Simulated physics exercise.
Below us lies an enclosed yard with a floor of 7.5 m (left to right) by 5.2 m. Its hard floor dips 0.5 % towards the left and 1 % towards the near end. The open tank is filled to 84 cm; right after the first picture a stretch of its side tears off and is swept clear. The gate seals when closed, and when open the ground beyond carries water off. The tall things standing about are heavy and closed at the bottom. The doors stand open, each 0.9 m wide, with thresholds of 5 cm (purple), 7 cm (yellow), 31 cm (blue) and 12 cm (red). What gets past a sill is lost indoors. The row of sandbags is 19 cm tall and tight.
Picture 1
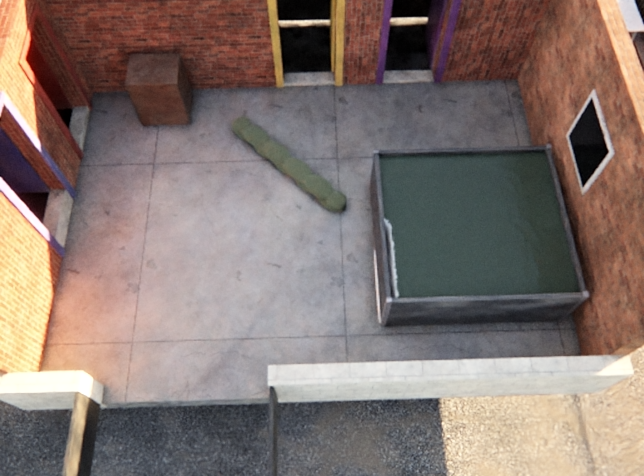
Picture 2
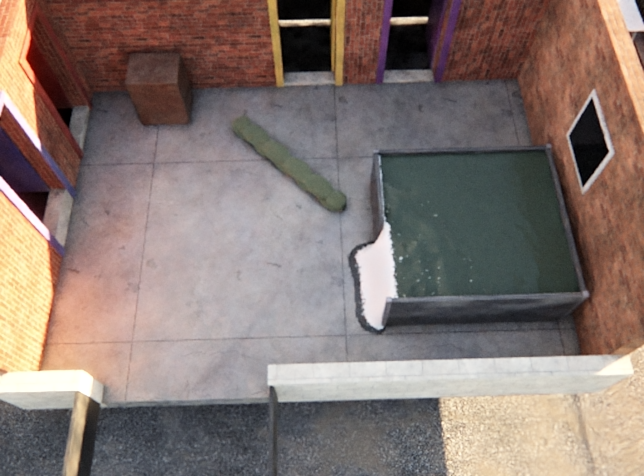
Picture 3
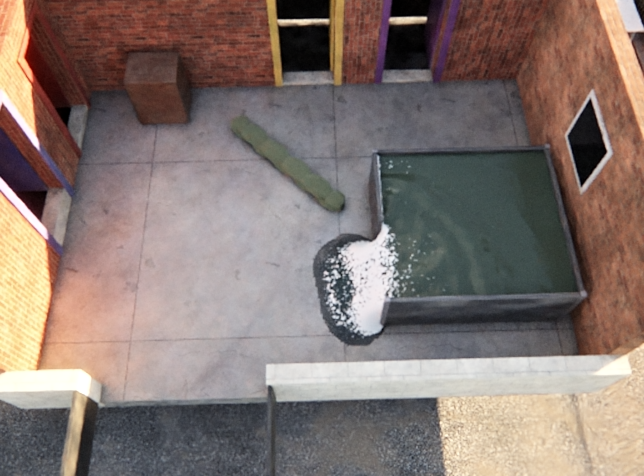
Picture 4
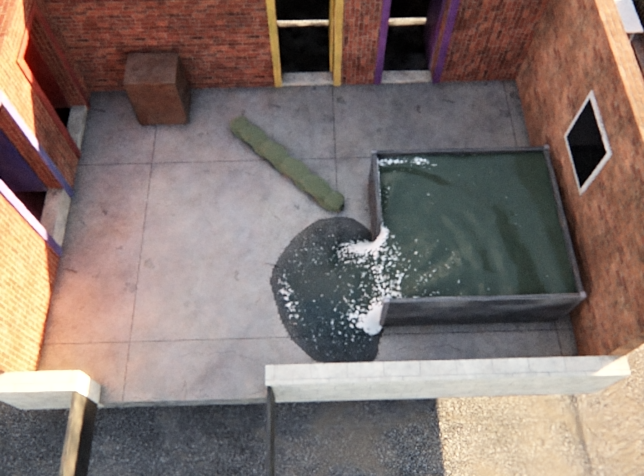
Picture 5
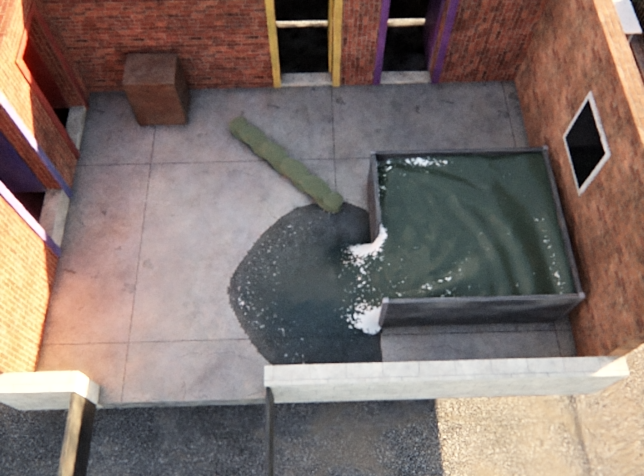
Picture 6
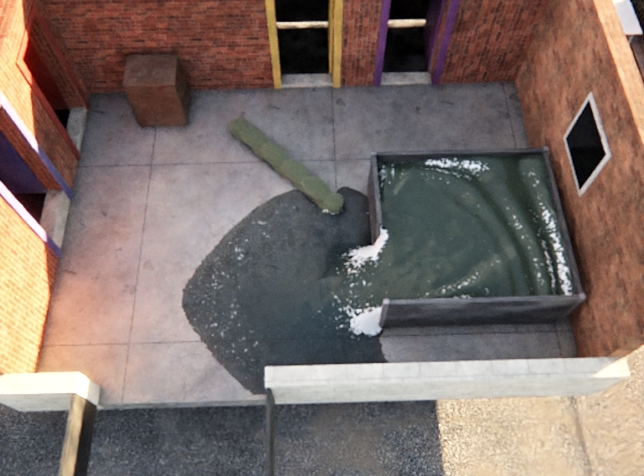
An open tank of dark green water breaks at its left side and floods the yard floor leftward.
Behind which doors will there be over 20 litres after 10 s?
Door by door: At the purple door it does not reach the limit; at the yellow door it stays under the limit; at the blue door it keeps below the limit; at the red door it exceeds the limit.
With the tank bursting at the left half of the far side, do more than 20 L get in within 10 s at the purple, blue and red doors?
Against that limit: Purple above, blue below, red not over.
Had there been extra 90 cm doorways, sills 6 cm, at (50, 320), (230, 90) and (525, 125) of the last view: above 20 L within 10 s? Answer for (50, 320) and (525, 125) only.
In turn: Past it, not over.
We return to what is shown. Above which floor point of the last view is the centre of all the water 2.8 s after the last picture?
At about (304, 256).
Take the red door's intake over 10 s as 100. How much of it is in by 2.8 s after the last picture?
About 5 per cent.
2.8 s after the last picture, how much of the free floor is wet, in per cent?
Some 60 per cent of it.
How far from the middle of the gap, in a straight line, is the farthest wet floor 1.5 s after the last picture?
Some 5.4 m out.
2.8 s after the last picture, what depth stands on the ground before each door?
Depths in cm: Purple 0, yellow 0, blue 23, red 16.
Then, 0.7 s after the last picture water covers 45 % of the floor and is deepest (45 cm) near (362, 292); purple door not reached, yellow door not reached, blue door not reached, red door not reached.
Then, 1.5 s after the last picture water covers 55 % of the floor and is deepest (55 cm) near (35, 388); purple door not reached, yellow door not reached, blue door 27 cm at the sill, 0 L in, red door not reached.
Then, 2.8 s after the last picture water covers 60 % of the floor and is deepest (34 cm) near (35, 388); purple door not reached, yellow door not reached, blue door 23 cm at the sill, 0 L in, red door 16 cm at the sill, 4 L in.
Then, 5.3 s after the last picture water covers 75 % of the floor and is deepest (26 cm) near (74, 185); purple door 2 cm at the sill, 0 L in, yellow door 7 cm at the sill, 0 L in, blue door 16 cm at the sill, 0 L in, red door 23 cm at the sill, 108 L in.
Then, 9.3 s after the last picture water covers 95 % of the floor and is deepest (19 cm) near (314, 380); purple door 2 cm at the sill, 0 L in, yellow door 4 cm at the sill, 0 L in, blue door 11 cm at the sill, 0 L in, red door 12 cm at the sill, 172 L in.
